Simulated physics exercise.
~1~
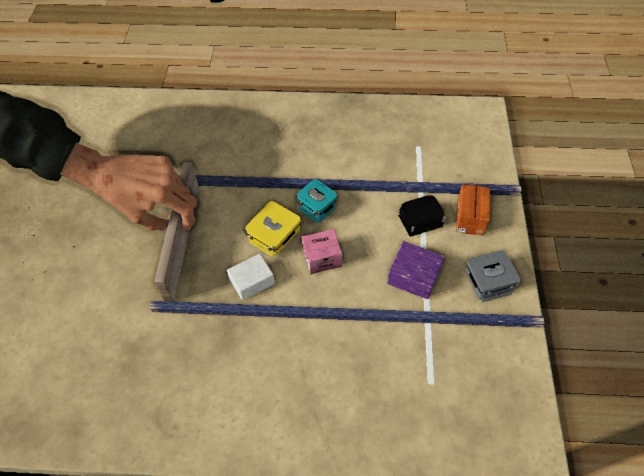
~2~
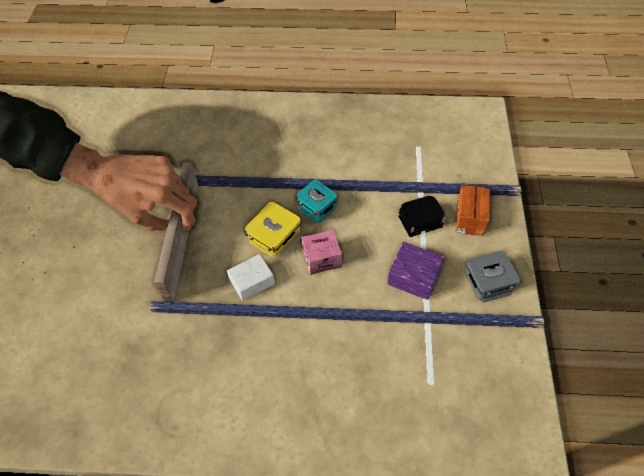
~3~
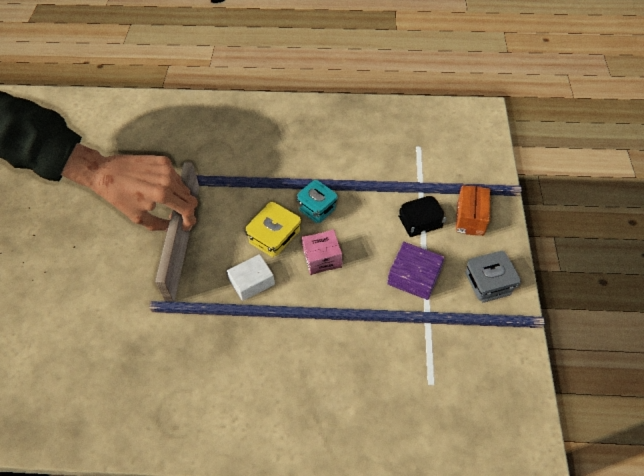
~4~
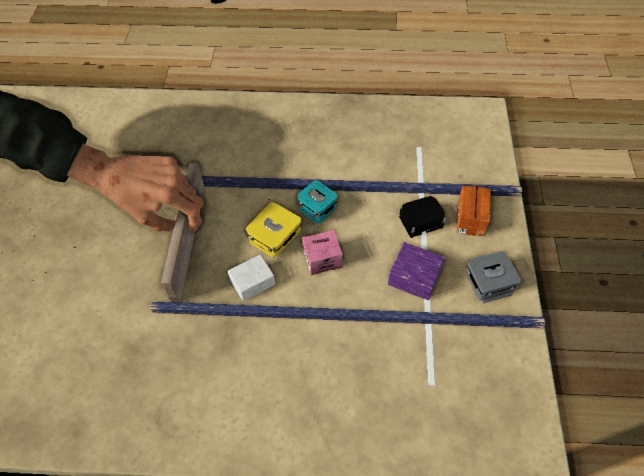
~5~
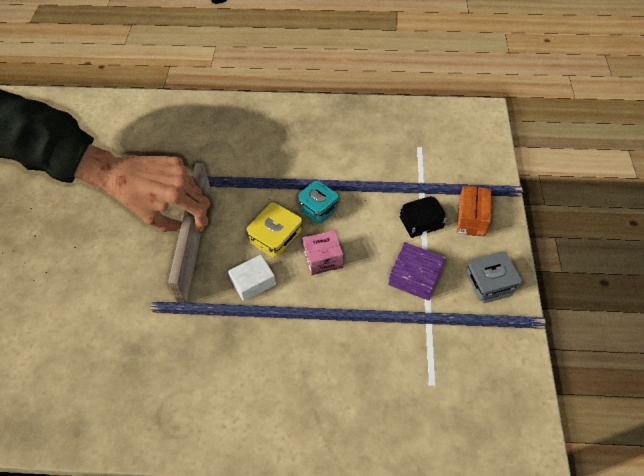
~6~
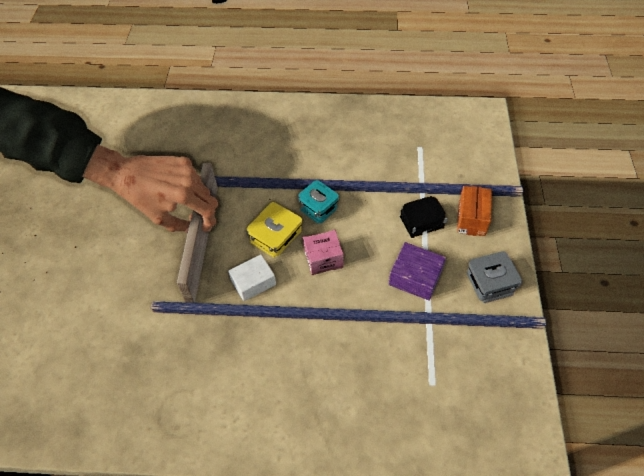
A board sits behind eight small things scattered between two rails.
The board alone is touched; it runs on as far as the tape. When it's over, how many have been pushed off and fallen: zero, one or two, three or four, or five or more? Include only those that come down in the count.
By the end, zero have fallen.
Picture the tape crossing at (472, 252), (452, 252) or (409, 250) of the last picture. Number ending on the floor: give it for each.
Respectively 2, 2 and 0.
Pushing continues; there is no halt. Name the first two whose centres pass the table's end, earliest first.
The pair, in order, is the grey case and the orange box.
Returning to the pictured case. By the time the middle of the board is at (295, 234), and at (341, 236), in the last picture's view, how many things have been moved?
4 and 4.
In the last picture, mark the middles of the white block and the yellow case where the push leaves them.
Taking them in turn, first comes (447, 296), then (444, 230).
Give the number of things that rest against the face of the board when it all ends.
Result: 4 in all.
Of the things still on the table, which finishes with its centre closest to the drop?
Result - foremost is the grey case.
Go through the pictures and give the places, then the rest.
The first picture shows grey case (491, 276); orange box (473, 210); black case (421, 216); board (179, 230); tape (424, 250).
The second picture shows orange box (473, 210); board (179, 230).
The third picture shows black case (421, 217); white block (251, 277).
The fourth picture shows grey case (492, 277); pink box (323, 253).
The fifth picture shows orange box (474, 211); purple block (417, 271).
The sixth picture shows grey case (493, 277); orange box (474, 211); black case (423, 217); board (199, 231); tape (425, 251).
Early on, none off yet; grey case at rest near (493, 277); orange box at rest near (474, 211); black case at rest near (423, 217).
Finally, the number that fall off is zero.
